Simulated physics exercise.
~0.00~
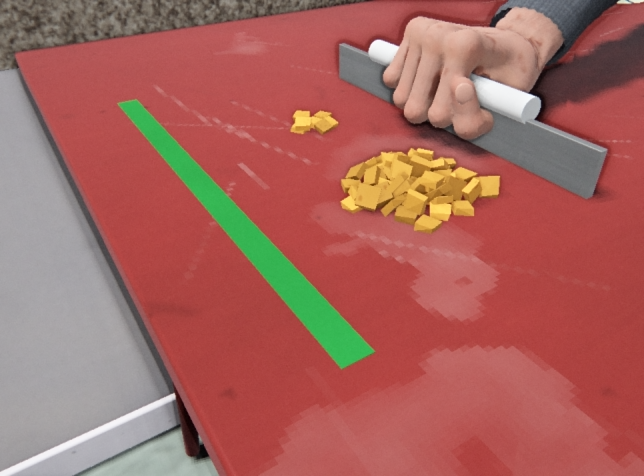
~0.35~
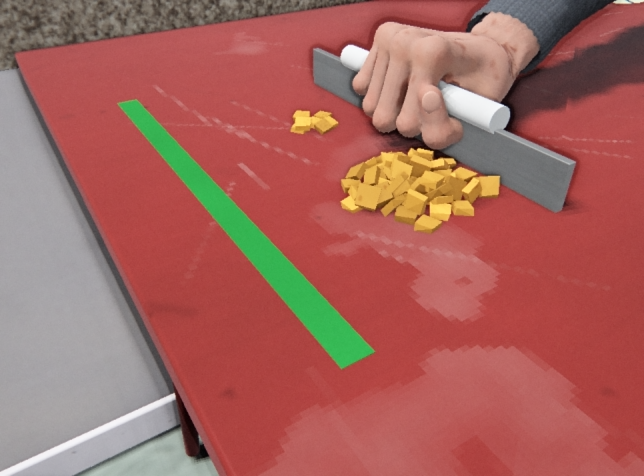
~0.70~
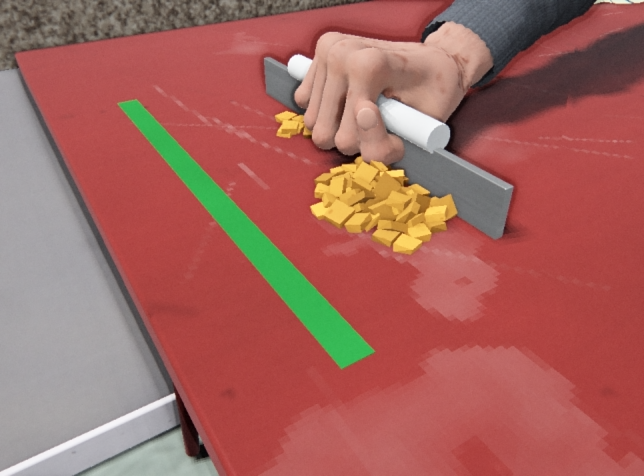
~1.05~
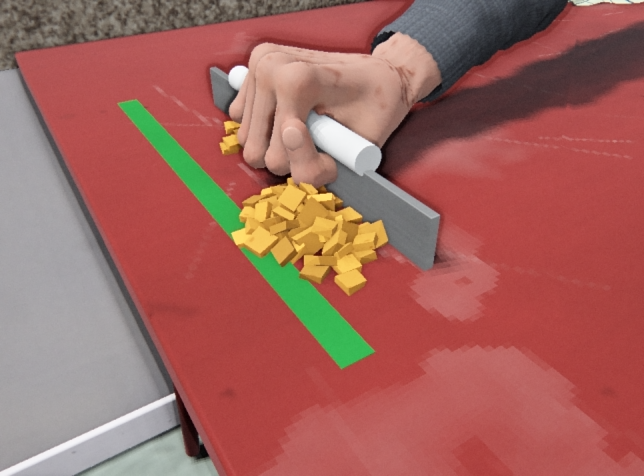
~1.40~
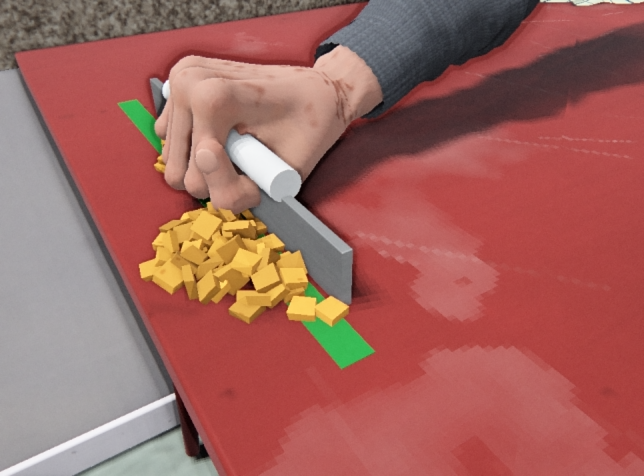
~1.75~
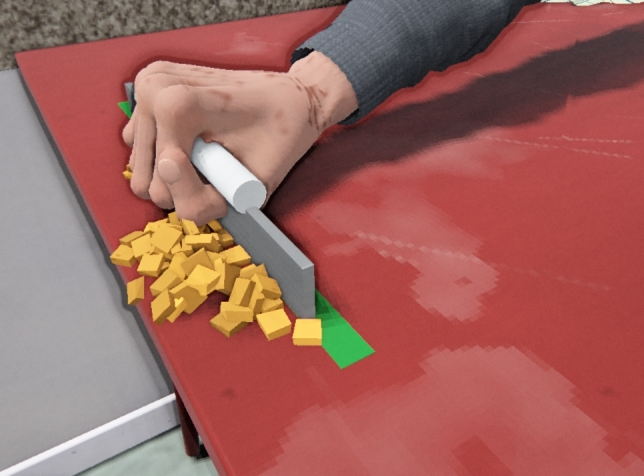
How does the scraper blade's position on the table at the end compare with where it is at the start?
At the start the blade is at the upper right of the table, behind the yellow-orange pieces and well away from the green tape. By the end it is farther left and a little nearer the viewer, resting at the green tape.
